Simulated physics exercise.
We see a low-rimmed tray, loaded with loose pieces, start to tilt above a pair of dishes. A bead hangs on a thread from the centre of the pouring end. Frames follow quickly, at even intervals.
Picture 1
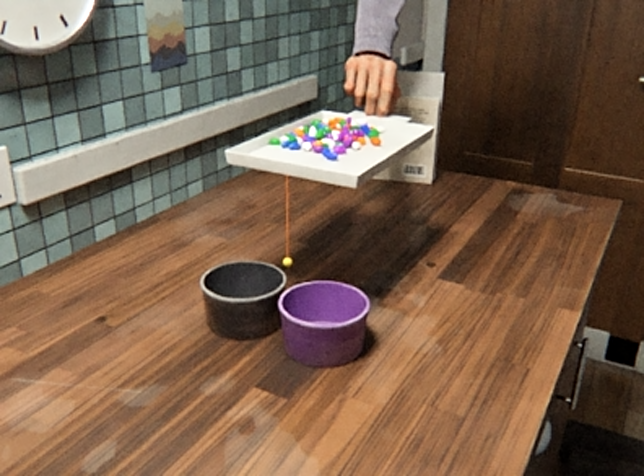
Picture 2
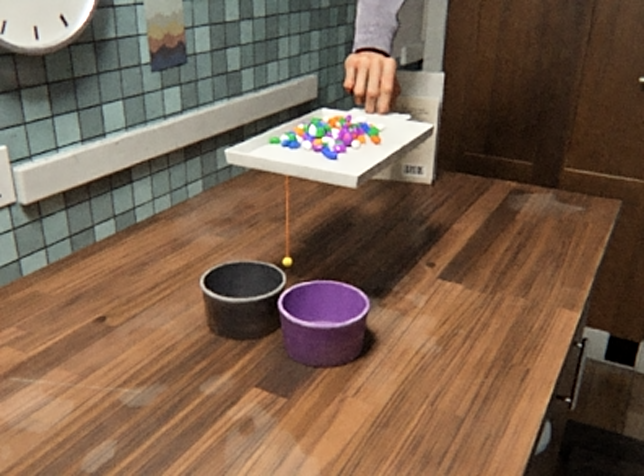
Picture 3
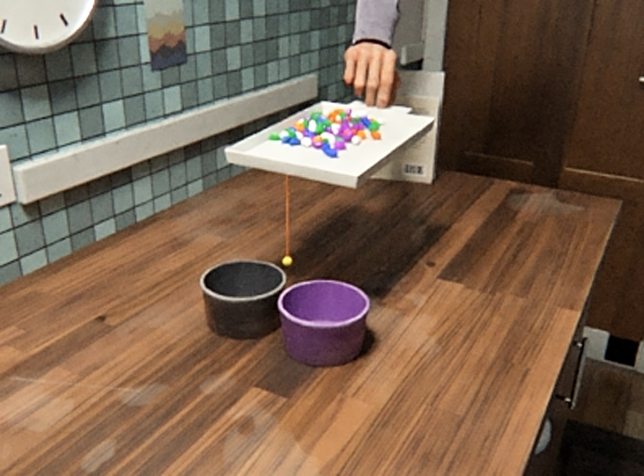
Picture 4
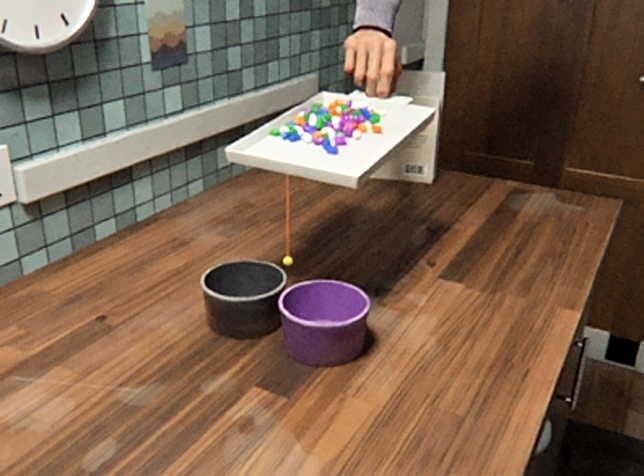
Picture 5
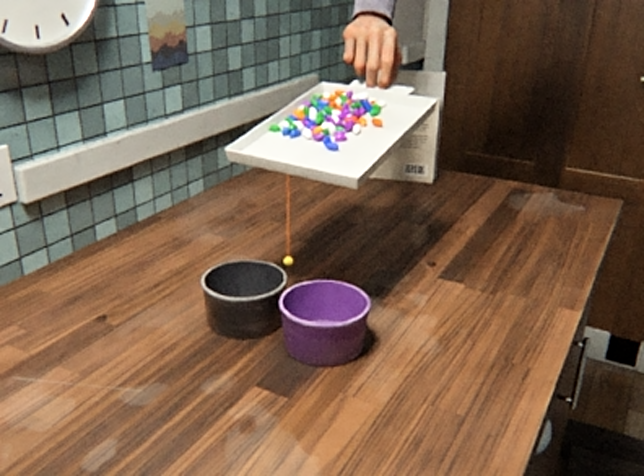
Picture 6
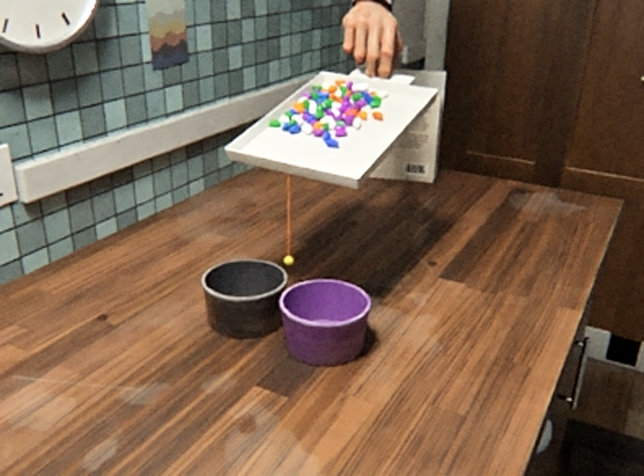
Hand raising the back of a white tray of colourful jelly beans, gradually tilting it above a black dish and a purple dish.
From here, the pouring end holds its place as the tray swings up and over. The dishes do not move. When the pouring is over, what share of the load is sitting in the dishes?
The dishes hold more than half of it.
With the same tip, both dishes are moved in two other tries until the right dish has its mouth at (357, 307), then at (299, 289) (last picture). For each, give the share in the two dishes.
70, then 60 %.
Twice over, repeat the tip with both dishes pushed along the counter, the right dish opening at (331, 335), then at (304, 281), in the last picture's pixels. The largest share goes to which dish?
Try 1: The dish to the left; try 2: The dish to the right.
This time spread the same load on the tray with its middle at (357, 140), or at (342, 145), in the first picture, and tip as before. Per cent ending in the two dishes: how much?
In order, roughly 80 % and 80 %.
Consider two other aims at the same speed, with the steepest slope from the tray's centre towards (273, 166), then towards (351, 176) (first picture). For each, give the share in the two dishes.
Case one 70 %; case two 50 %.
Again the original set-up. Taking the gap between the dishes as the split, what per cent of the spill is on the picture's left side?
Close to 80 %.
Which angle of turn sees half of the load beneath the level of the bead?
Close to 110 degrees, I reckon.
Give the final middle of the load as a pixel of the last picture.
I'd say the middle ends up at about (263, 321).
Soon, tray tipped steeply; nearly all on the tray; a stray few in the right dish; a stray few in the left dish; a stray few in the air.
A while on, tray tipped right over; most on the tray; a small part in the right dish; a small part in the left dish; a stray few outside both; a stray few in the air.
Towards the end, tray tipped past a quarter turn; about half in the right dish; about half in the left dish; a small part outside both.
Finally, tray tipped past a quarter turn; about half in the right dish; about half in the left dish; a small part outside both.
